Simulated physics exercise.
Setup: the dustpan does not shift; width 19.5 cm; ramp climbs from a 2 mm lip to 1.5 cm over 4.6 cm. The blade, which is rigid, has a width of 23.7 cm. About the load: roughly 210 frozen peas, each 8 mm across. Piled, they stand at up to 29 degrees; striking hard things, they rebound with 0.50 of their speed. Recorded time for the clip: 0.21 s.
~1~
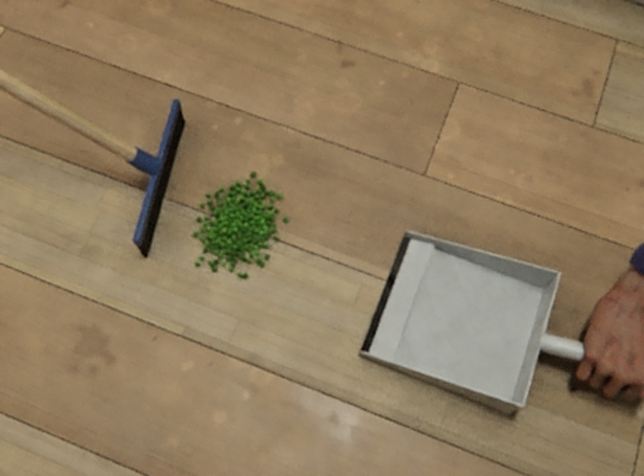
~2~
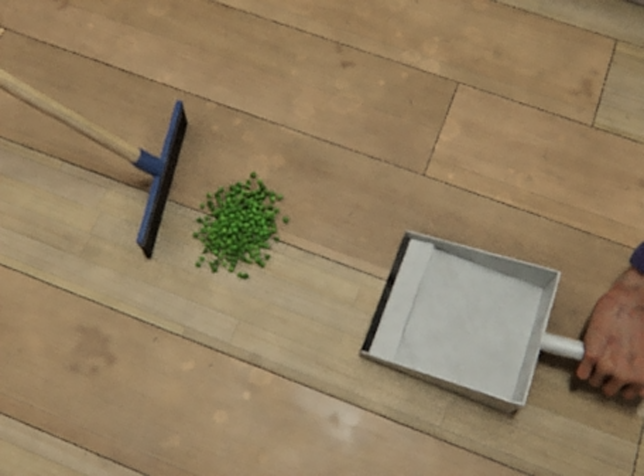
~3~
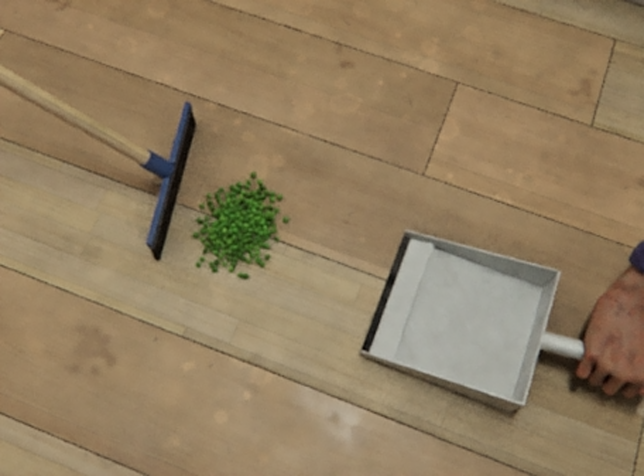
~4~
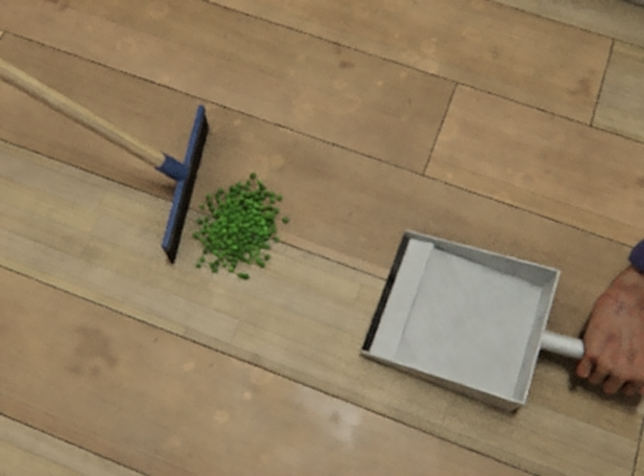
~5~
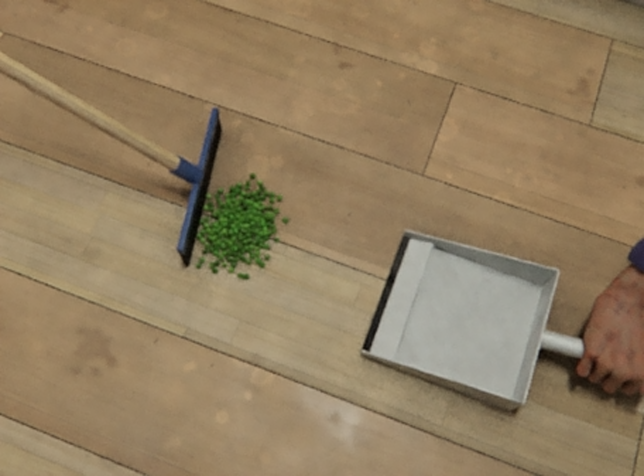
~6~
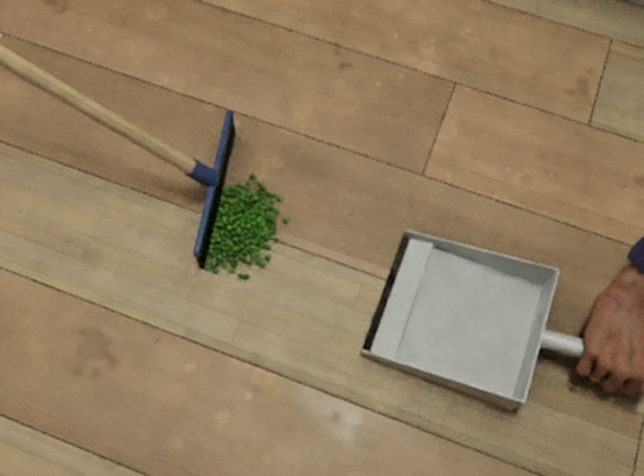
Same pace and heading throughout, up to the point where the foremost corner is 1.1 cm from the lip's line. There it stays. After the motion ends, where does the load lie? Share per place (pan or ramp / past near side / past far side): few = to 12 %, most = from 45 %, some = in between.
Shares - in the pan or on its ramp: Some, past the pan's near side: Few, past the pan's far side: Some.
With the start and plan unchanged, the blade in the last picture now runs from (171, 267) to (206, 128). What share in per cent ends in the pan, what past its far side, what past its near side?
Pan 0 % / far 20 % / near 5 %.
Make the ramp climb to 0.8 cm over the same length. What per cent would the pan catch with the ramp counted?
About 25 %.
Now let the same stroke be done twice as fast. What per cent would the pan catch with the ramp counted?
It would come to roughly 25 percent.
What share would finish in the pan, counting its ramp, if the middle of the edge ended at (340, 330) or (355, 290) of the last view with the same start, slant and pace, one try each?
Some 5 and 15 per cent.
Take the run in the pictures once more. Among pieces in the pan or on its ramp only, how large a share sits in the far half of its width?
About 90 percent of it.
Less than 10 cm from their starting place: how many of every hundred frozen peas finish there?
I'd say about 0 per cent.
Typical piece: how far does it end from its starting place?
I'd put it near 24 cm.
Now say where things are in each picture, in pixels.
Blade from (138, 242) to (177, 105), moved 0.0 cm, 0 of the pieces shifted so far; middle of the pieces at (237, 227); pan at (467, 326), in the first frame.
Blade from (141, 243) to (180, 107), moved 0.5 cm, 0 of the pieces shifted so far; middle of the pieces at (237, 228), in the second frame.
Blade from (151, 245) to (189, 108), moved 1.9 cm, 0 of the pieces shifted so far; middle of the pieces at (237, 228), in the third frame.
Blade from (166, 248) to (202, 111), moved 4.0 cm, 0 of the pieces shifted so far; middle of the pieces at (237, 228), in the fourth frame.
Blade from (182, 251) to (216, 114), moved 6.3 cm, 3 of the pieces shifted so far; middle of the pieces at (237, 229), in the fifth frame.
Blade from (197, 254) to (230, 117), moved 8.5 cm, 88 of the pieces shifted so far; middle of the pieces at (239, 229); pan at (467, 324), in the sixth frame.
Then, 0.24 s after the last picture, middle of the blade 16 cm from the lip; 0 % over the lip, far side 20 %, near side 0 %.
Then, 0.39 s after the last picture, middle of the blade 8 cm from the lip; 0 % over the lip, far side 30 %, near side 0 %.
Then, 0.67 s after the last picture, middle of the blade 4 cm from the lip; 25 % over the lip, far side 35 %, near side 5 %.
In the end, pan 20 %, near side 5 %, far side 35 %, in front of the lip or behind the blade 45 %.
